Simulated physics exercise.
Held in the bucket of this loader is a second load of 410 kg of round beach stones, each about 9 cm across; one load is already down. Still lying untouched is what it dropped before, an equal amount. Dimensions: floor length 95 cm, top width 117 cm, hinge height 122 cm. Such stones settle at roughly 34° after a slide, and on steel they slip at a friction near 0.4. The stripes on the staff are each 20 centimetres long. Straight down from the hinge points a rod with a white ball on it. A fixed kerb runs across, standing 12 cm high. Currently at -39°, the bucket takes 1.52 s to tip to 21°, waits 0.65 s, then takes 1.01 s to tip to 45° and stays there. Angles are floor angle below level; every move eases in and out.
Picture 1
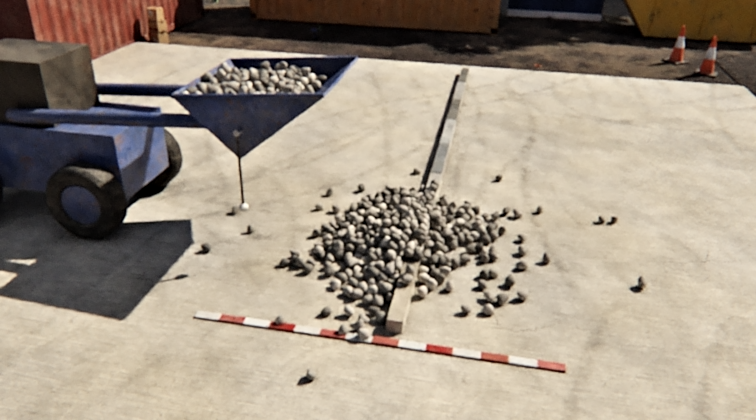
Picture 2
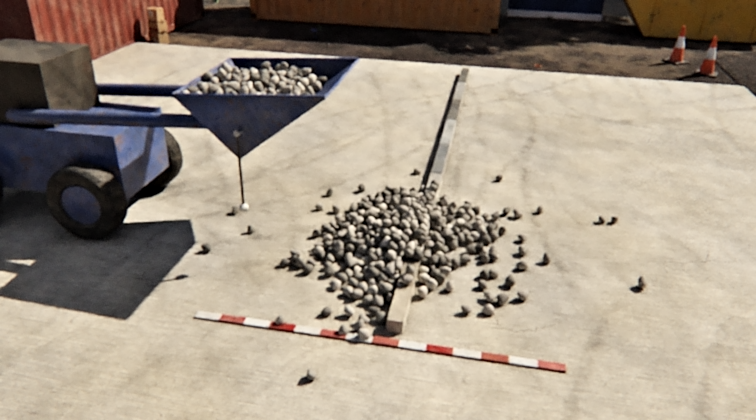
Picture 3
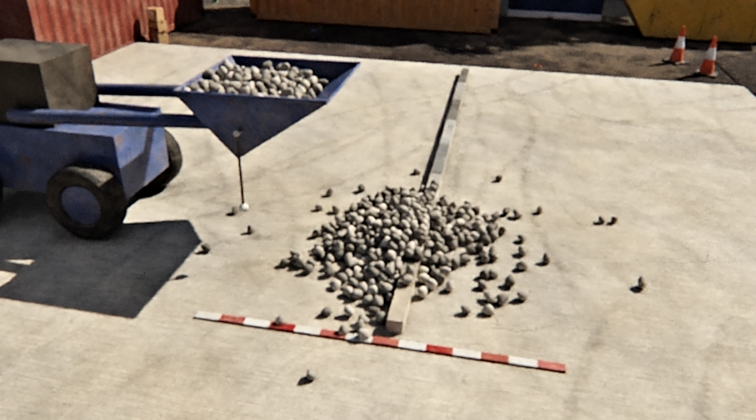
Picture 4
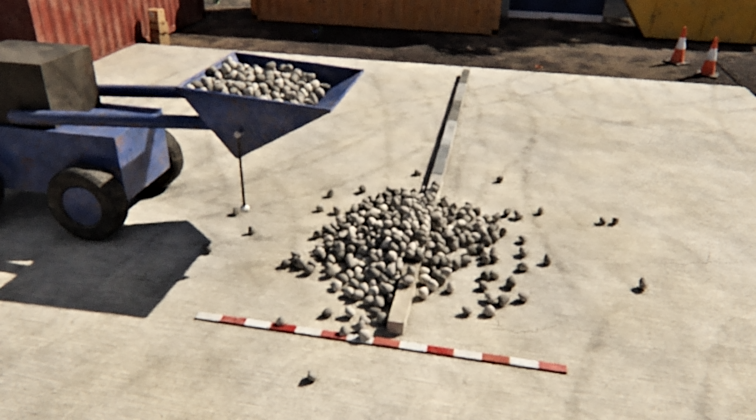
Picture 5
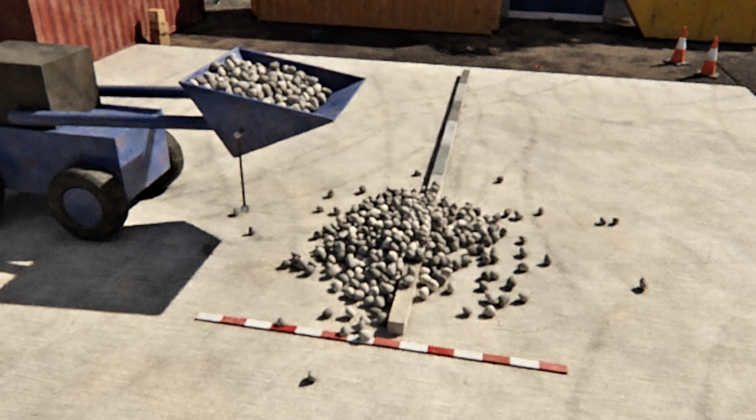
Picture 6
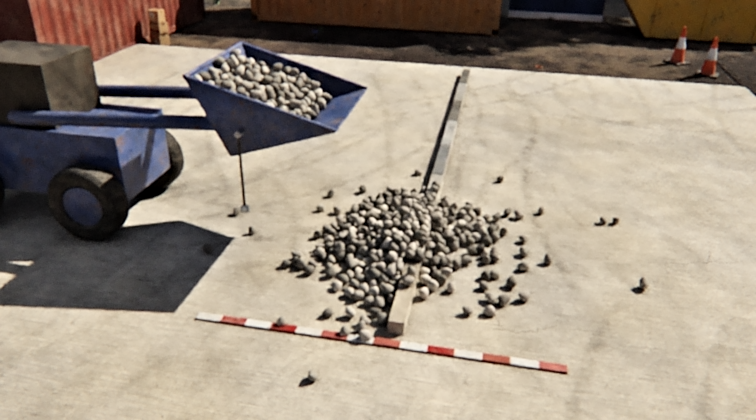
A blue wheeled loader stands at the left of a sunlit concrete yard, seen from above by a still camera, holding a bucket of pale grey stones. A heap of similar stones lies across a narrow kerb, with a red-and-white staff in front and two orange cones behind. The bucket barely moves at first, then its front edge swings steadily downward, while the heap stays still.
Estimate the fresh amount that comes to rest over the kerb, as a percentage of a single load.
About 14 per cent of a load.
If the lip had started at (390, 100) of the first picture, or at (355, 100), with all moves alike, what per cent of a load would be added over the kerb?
I'd expect near 80 per cent first and near 45 per cent next.
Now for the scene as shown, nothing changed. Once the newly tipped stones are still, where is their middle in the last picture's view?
They come to rest centred about (374, 226).
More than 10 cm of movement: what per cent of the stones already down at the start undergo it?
Roughly 15 per cent of them.
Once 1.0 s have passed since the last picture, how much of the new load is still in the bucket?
It still holds about 80 per cent.
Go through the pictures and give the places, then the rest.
The first frame shows lip at (324, 96), floor tilted -39°, highest stones at (248, 72). The earlier load is highest near (402, 221), 26 cm above ground level, 78 % on this side of the kerb, 22 % over the kerb.
The second frame shows lip at (325, 98), floor tilted -38°, highest stones at (248, 72).
In the third frame, the bucket is at -35°, its lip at (327, 102); the top of the load is at (250, 71).
The fourth frame shows lip at (331, 111), floor tilted -30°, highest stones at (236, 68).
In the fifth frame, the bucket is at -25°, its lip at (334, 121); the top of the load is at (239, 66).
The sixth frame shows lip at (335, 132), floor tilted -18°, highest stones at (237, 62).
Then, 0.5 s after the last picture the floor is at 12°; in per cent of one load, 100 in the bucket, 78 on this side of the kerb, 22 over the kerb; the foremost stones are at (566, 245).
Then, 1.0 s after the last picture the floor is at 21°; in per cent of one load, 81 in the bucket, 97 on this side of the kerb, 22 over the kerb; the foremost stones are at (566, 245).
Then, 3.0 s after the last picture the floor is at 45°; in per cent of one load, 0 in the bucket, 164 on this side of the kerb, 36 over the kerb; the foremost stones are at (568, 245).
Then, 5.8 s after the last picture the floor is at 45°; in per cent of one load, 0 in the bucket, 164 on this side of the kerb, 36 over the kerb; the foremost stones are at (568, 245). Net gain over the kerb, 14.
